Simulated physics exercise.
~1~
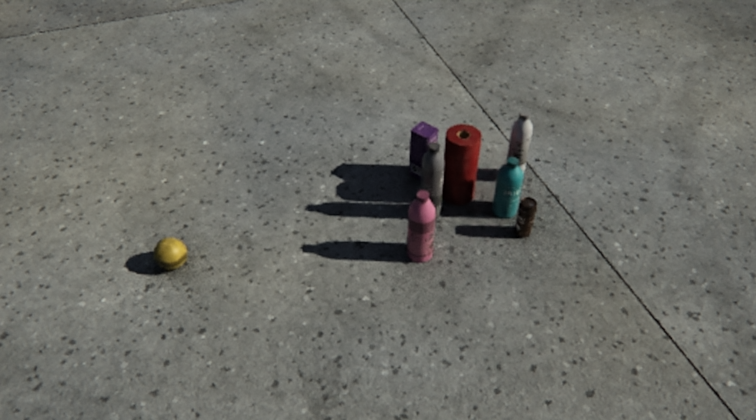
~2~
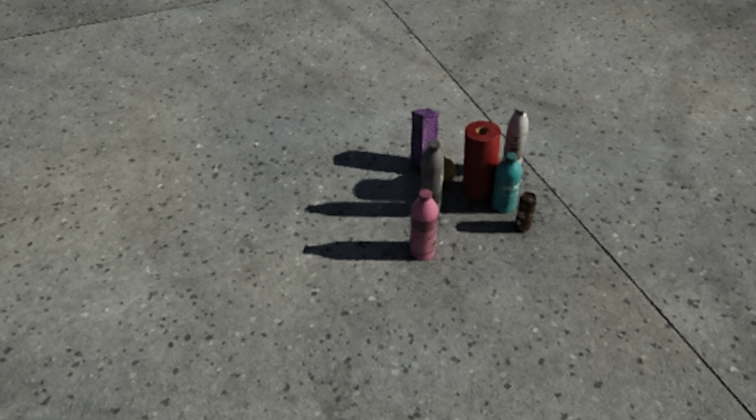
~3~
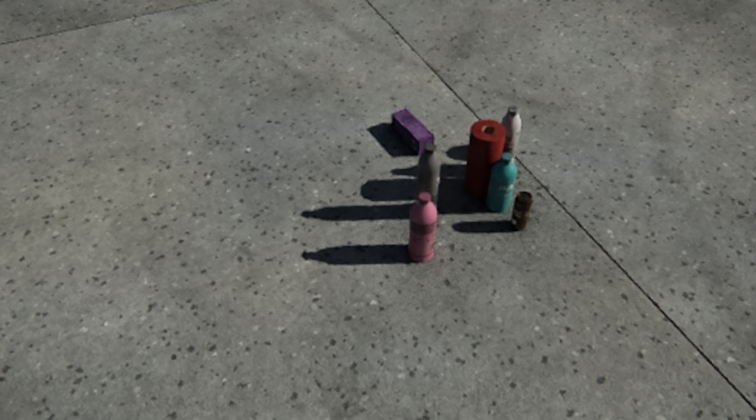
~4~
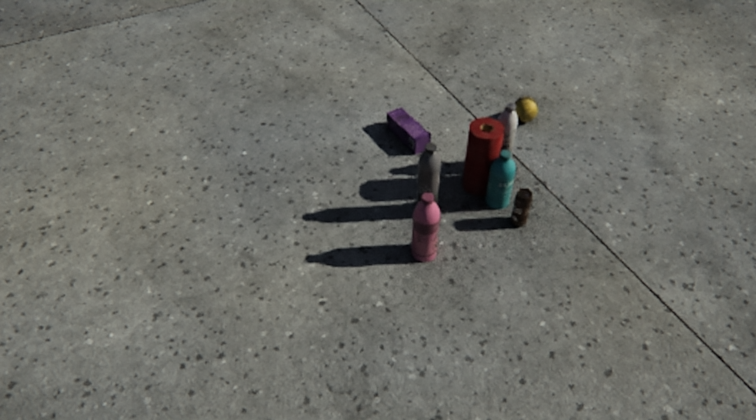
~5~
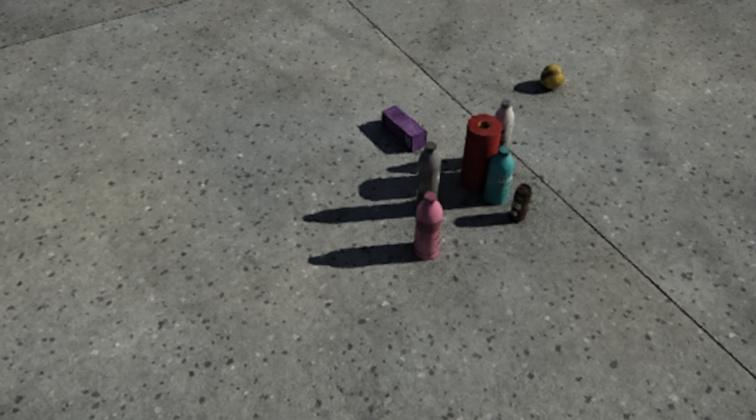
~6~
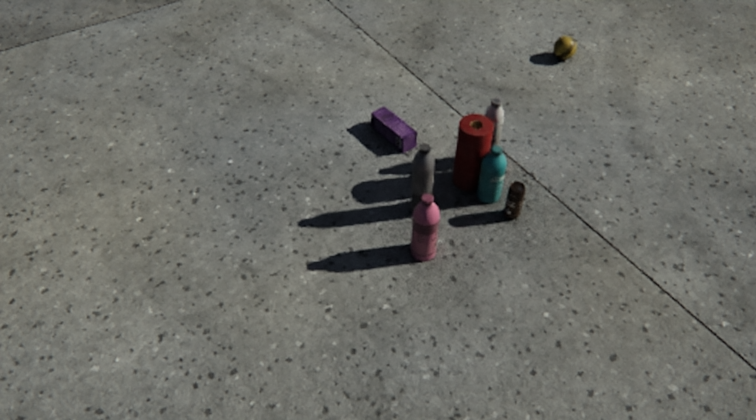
To begin with, a yellow ball is at the left on a speckled grey floor, with a purple carton, a red roll, a small brown can and grey, white, turquoise and pink bottles standing to the right. The ball rolls right and in among the group, behind the grey bottle. The red roll shifts a little to the right but stays upright, while the purple carton tips and falls onto its side. After passing out of sight, the ball reappears beyond the white bottle and rolls away toward the upper right. Finally, only the carton lies toppled, and the bottles and can still stand.
